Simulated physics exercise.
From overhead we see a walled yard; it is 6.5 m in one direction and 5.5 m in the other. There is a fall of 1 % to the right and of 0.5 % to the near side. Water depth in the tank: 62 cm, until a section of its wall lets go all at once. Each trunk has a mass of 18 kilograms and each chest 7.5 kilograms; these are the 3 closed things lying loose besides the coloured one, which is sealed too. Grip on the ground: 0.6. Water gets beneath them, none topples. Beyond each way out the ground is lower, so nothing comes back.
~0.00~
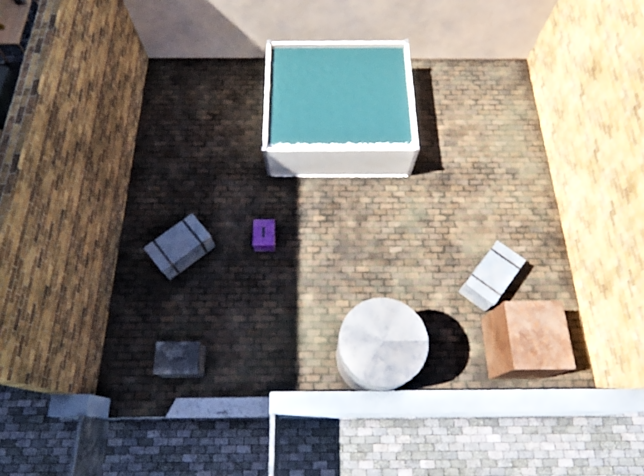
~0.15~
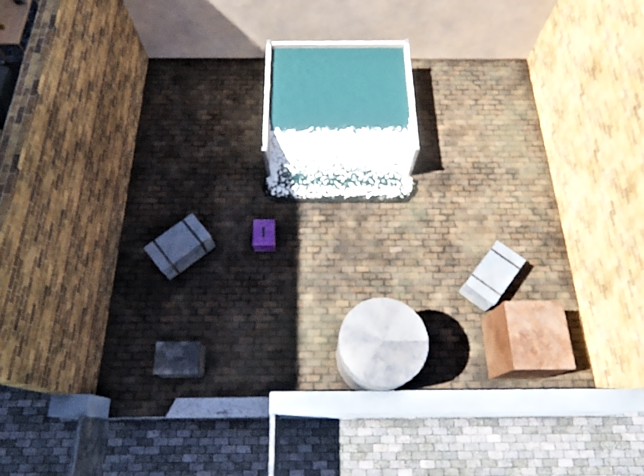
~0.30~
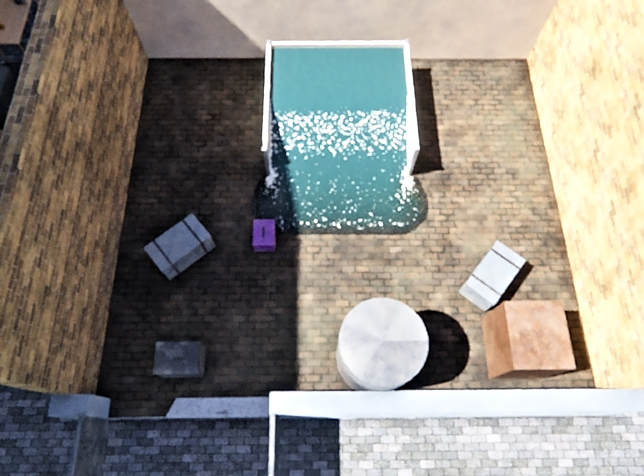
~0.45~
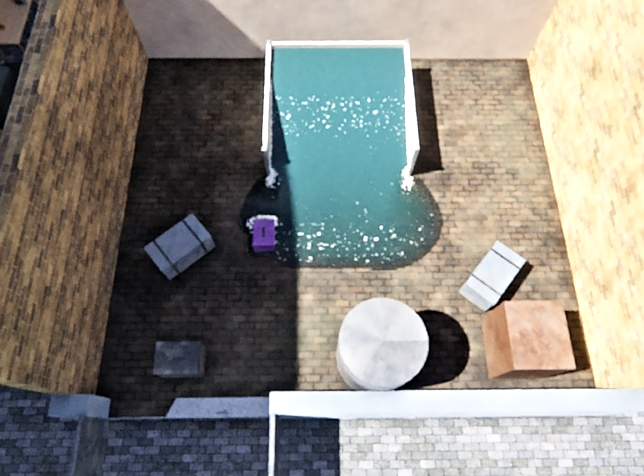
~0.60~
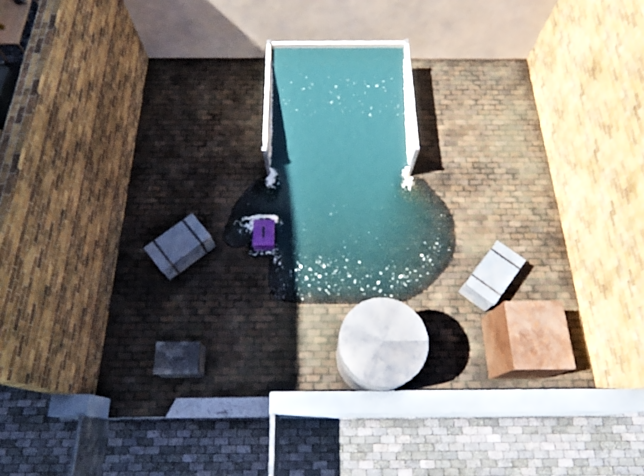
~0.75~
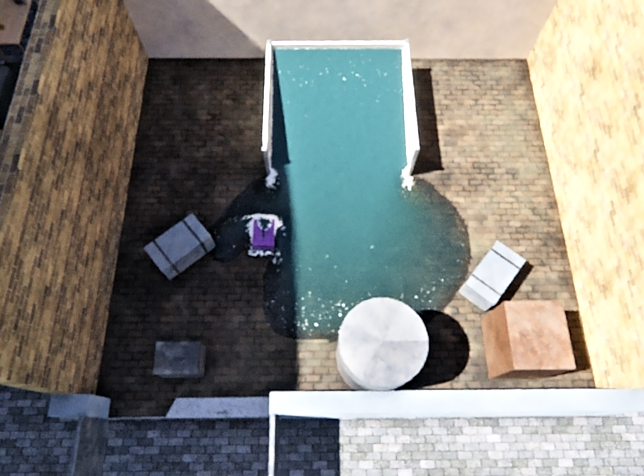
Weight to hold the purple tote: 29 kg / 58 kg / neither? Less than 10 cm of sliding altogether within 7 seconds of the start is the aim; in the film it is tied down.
It's likely that the extra mass is necessary.
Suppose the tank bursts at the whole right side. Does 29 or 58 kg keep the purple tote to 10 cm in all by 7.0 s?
That way round, the lesser mass holds.
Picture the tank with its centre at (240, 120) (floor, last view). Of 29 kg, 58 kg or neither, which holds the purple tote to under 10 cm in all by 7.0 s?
Lab note - in that case: Heavier mass required.
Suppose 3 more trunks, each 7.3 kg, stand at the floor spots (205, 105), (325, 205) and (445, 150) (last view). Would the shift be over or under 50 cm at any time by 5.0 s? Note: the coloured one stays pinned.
Order as listed: Inside the limit, outside the limit, inside the limit.
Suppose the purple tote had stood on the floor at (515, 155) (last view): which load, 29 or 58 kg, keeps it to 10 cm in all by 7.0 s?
Looks like the outcome is this: The lighter one does it.
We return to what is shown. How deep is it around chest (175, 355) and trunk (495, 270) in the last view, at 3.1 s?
I'd put it at 11 cm and 13 cm respectively.
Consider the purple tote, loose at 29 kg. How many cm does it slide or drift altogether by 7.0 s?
It covers about 40 cm altogether.
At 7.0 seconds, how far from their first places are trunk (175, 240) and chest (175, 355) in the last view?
First one 80 cm, second one washed out.
After 1.4 s the purple tote would be 16 cm from its start with 29 kg and 0 cm from its start with 58 kg; 12 cm of water round it then.
After 3.1 s the purple tote would be 42 cm from its start with 29 kg and 0 cm from its start with 58 kg; 6 cm of water round it then.
After 4.9 s the purple tote would be 42 cm from its start with 29 kg and 0 cm from its start with 58 kg; 5 cm of water round it then.
After 7.0 s the purple tote would be 42 cm from its start with 29 kg and 0 cm from its start with 58 kg; 5 cm of water round it then.
